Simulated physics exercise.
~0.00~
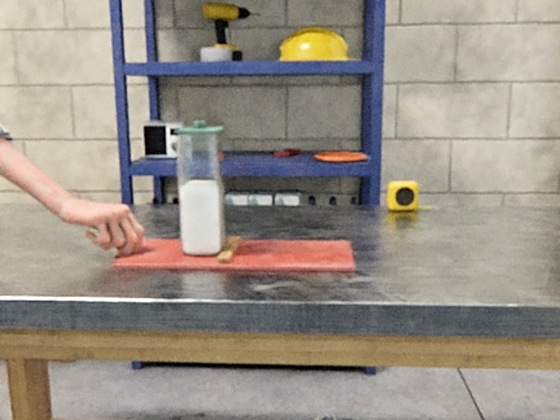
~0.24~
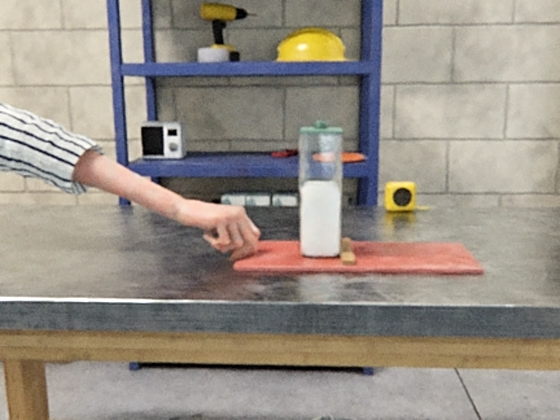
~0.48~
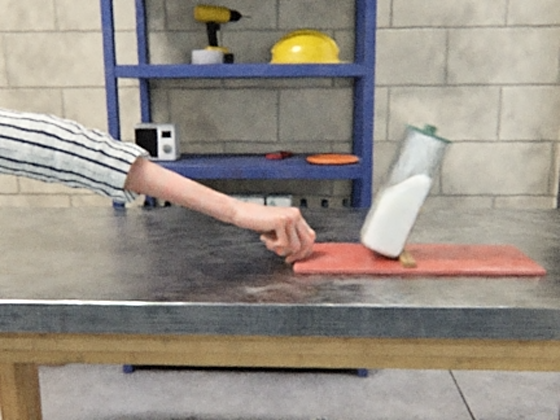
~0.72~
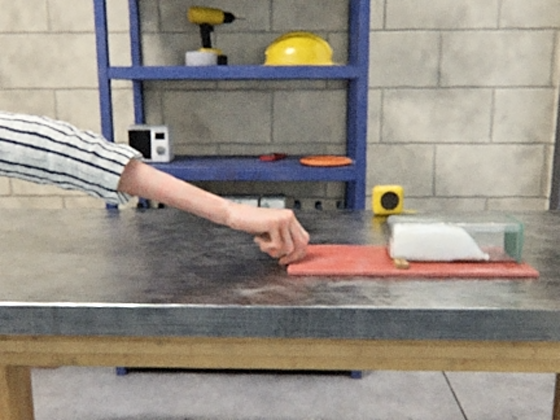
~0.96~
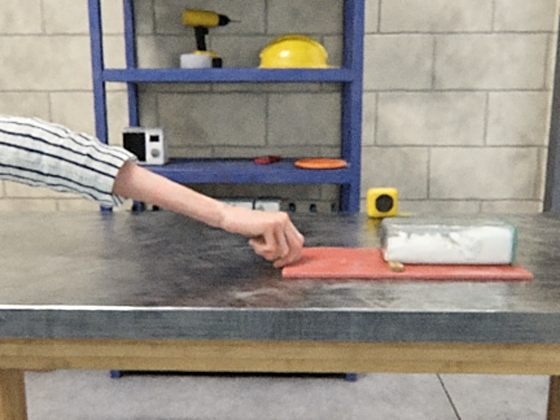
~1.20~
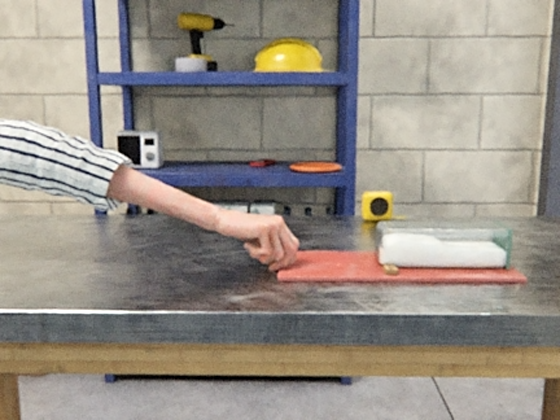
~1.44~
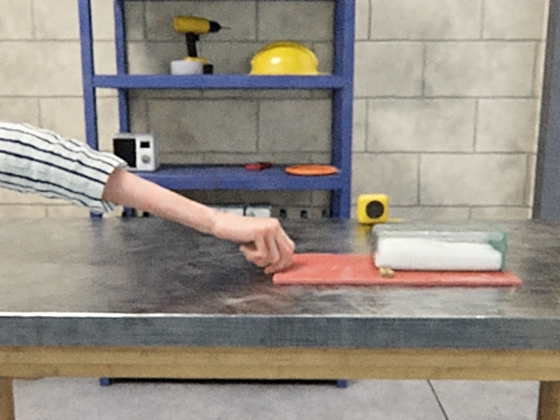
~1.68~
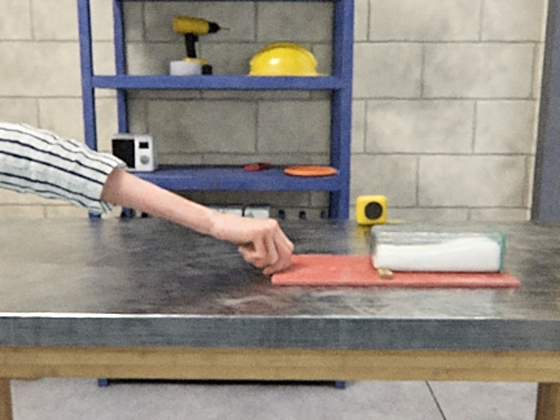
In this clip, a hand in a striped sleeve slides a red board carrying an upright, green-capped bottle of milk to the right across a dark tabletop, then the board stops and the bottle tips over to the right, ending on its side on the board.
